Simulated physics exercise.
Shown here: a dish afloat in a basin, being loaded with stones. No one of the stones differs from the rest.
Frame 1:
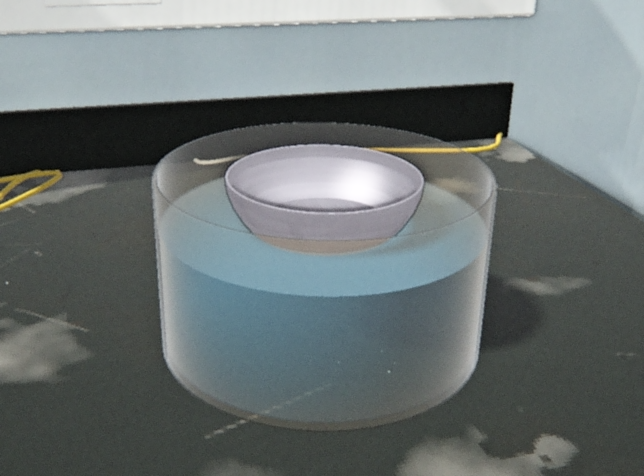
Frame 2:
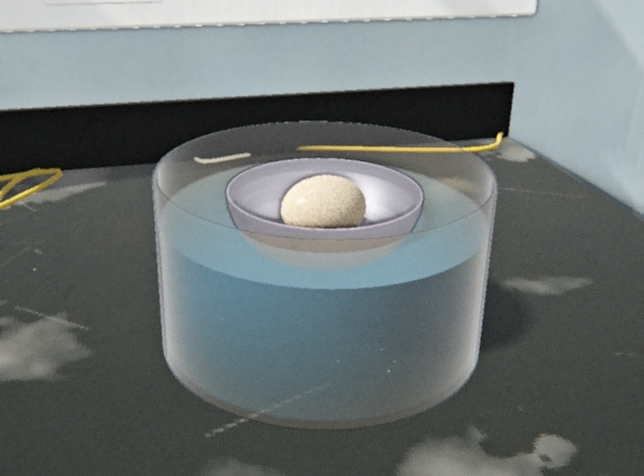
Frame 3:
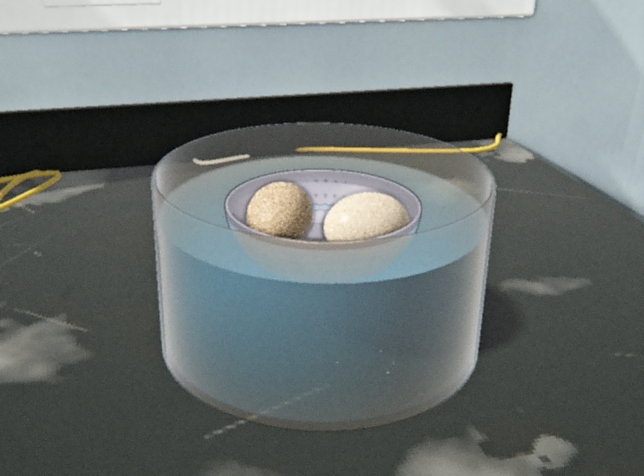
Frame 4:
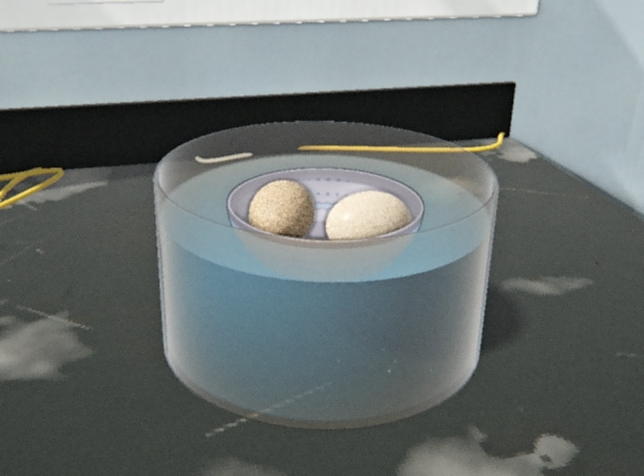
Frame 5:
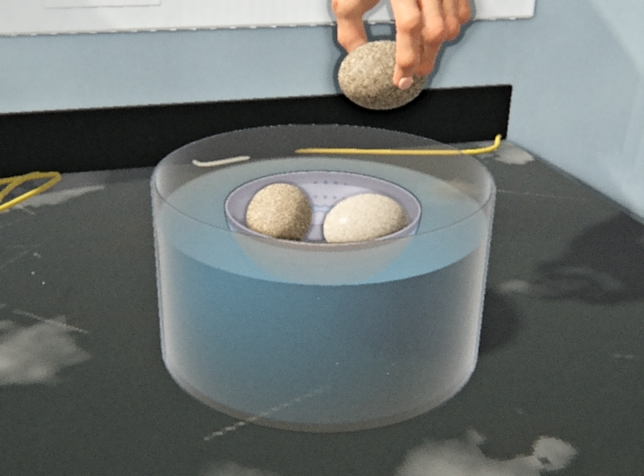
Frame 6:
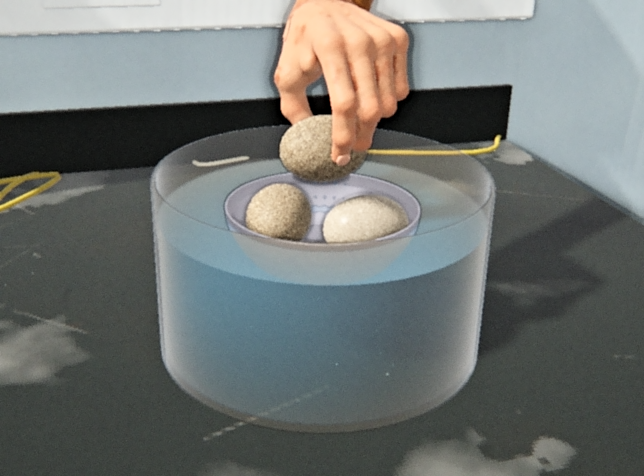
A pale lilac dish floats empty in a clear round basin of blue water, then sits lower with one cream stone in it, and lower still with two. The basin stands on a dark, white-blotched surface before a pale blue wall with a black strip and yellow cord, seen steadily from slightly above. A hand enters at the top with another speckled stone and lowers it over the dish.
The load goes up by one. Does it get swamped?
My guess is it gets overloaded and drops.
Shortly, the stone is in and the dish dips.
Then, water pours in over its edge.
At the finish, the dish lies on the bottom with its load.
